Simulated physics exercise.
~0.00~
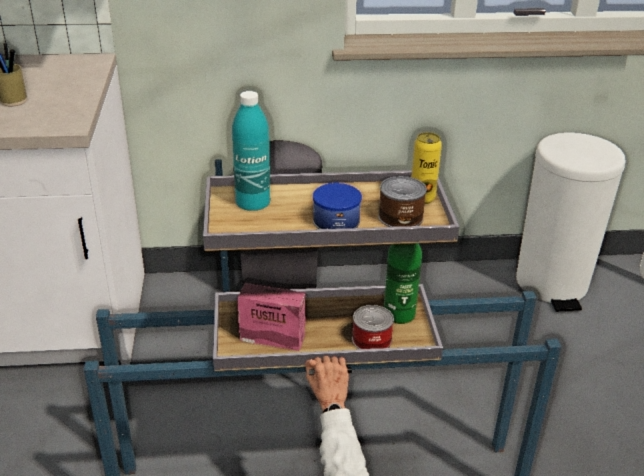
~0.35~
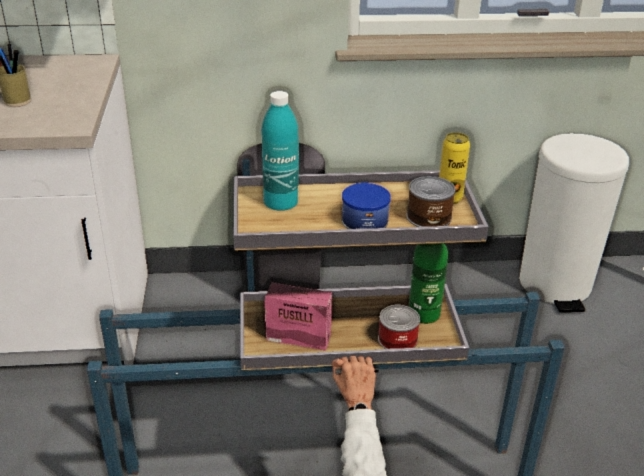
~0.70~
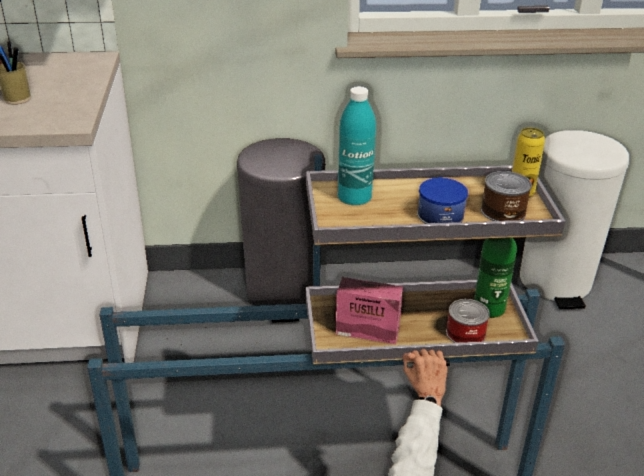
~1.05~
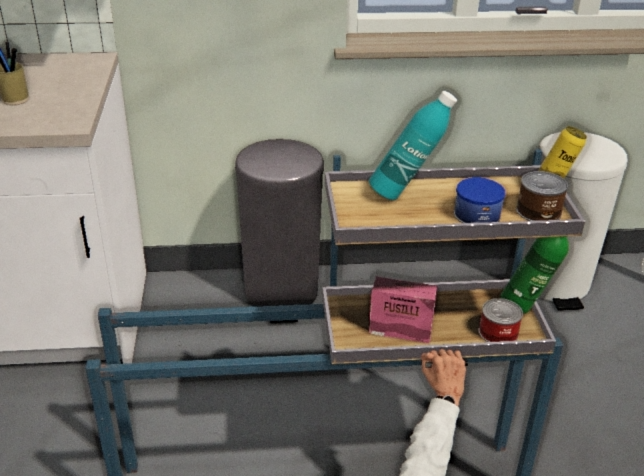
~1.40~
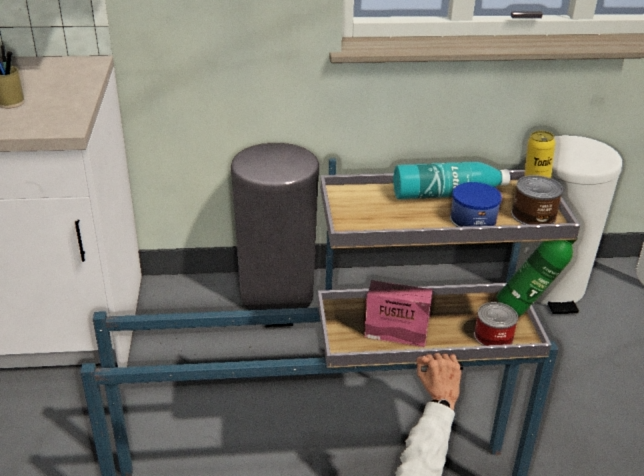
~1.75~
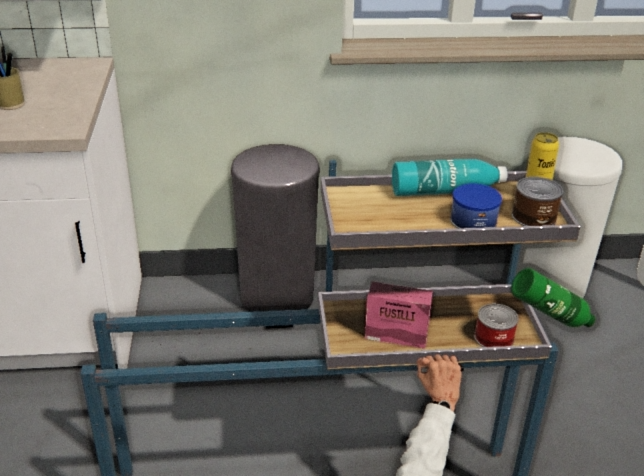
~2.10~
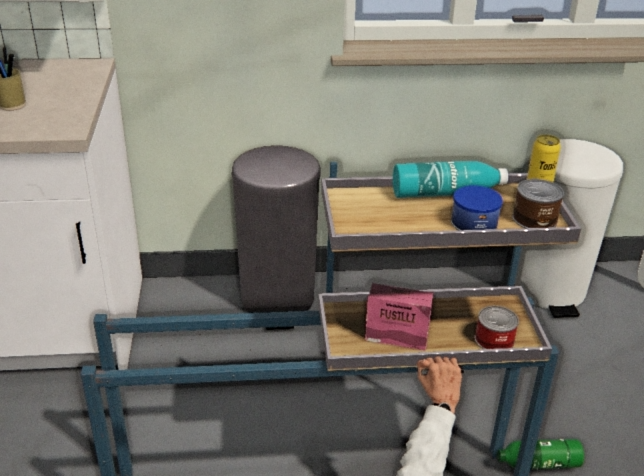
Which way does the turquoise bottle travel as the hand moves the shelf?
The turquoise bottle travels to the right along with the shelf, and it ends up lying on its side on the upper tray.
